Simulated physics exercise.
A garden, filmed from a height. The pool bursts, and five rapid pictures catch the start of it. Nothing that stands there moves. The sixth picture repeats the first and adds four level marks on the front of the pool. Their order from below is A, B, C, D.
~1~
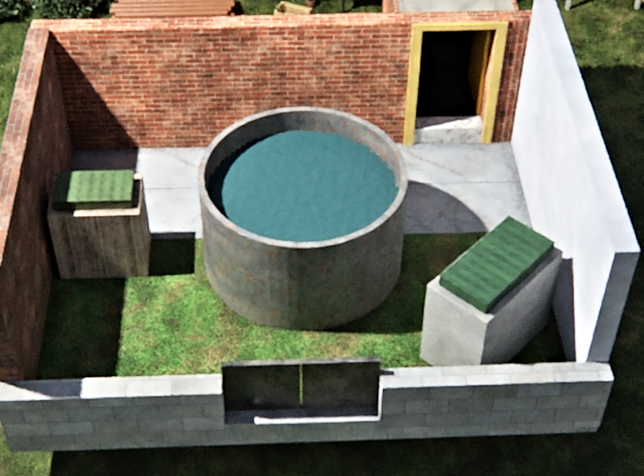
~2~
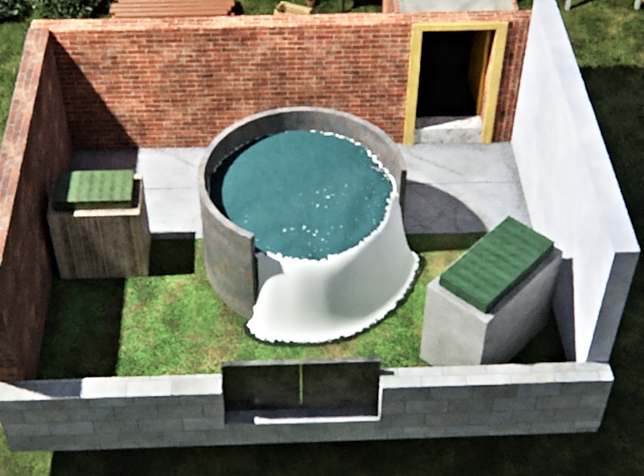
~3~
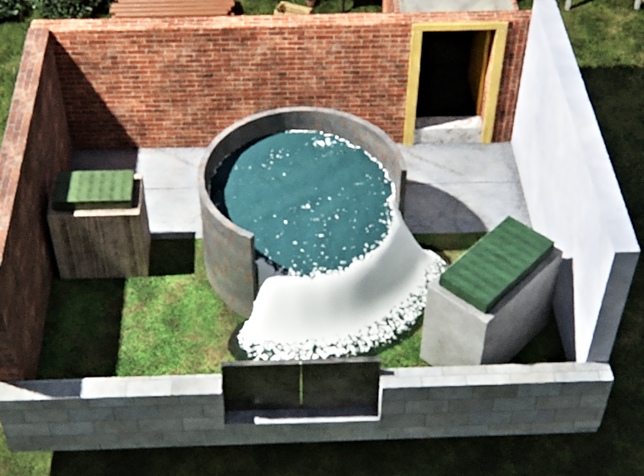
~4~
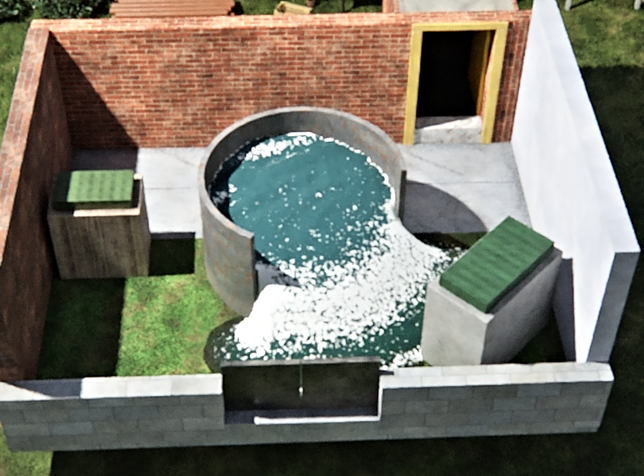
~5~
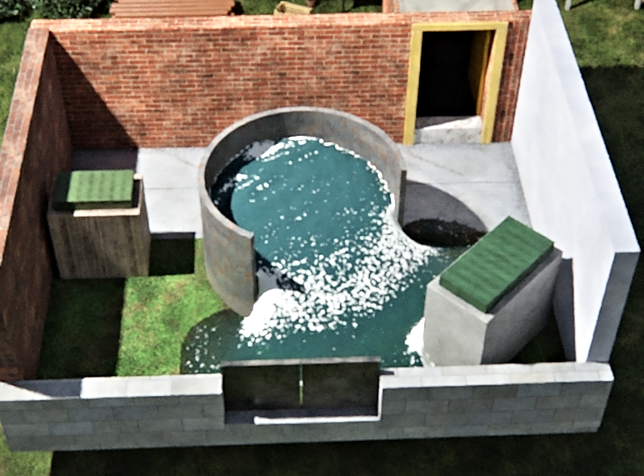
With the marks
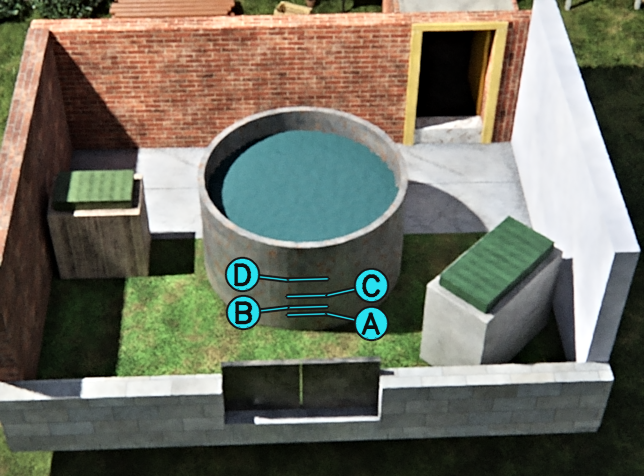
Water in a round grey pool burst out through a gap in the front of its wall, poured down in a white, foaming sheet, and spread across the grass around the right-hand block and along the front wall.
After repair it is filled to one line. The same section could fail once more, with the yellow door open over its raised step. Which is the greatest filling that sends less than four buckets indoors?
Take D.
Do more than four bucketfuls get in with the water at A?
No, that is safe.
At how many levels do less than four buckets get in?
All of the four.
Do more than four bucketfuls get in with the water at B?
No.
On the marked copy, A at (307, 314); B at (307, 307); C at (307, 295); D at (307, 279); from the bottom up A, B, C, D.
Choosing A, nothing gets over.
Choosing B, nothing gets over.
Choosing C, nothing gets over.
Choosing D, a bucket or two gets in.
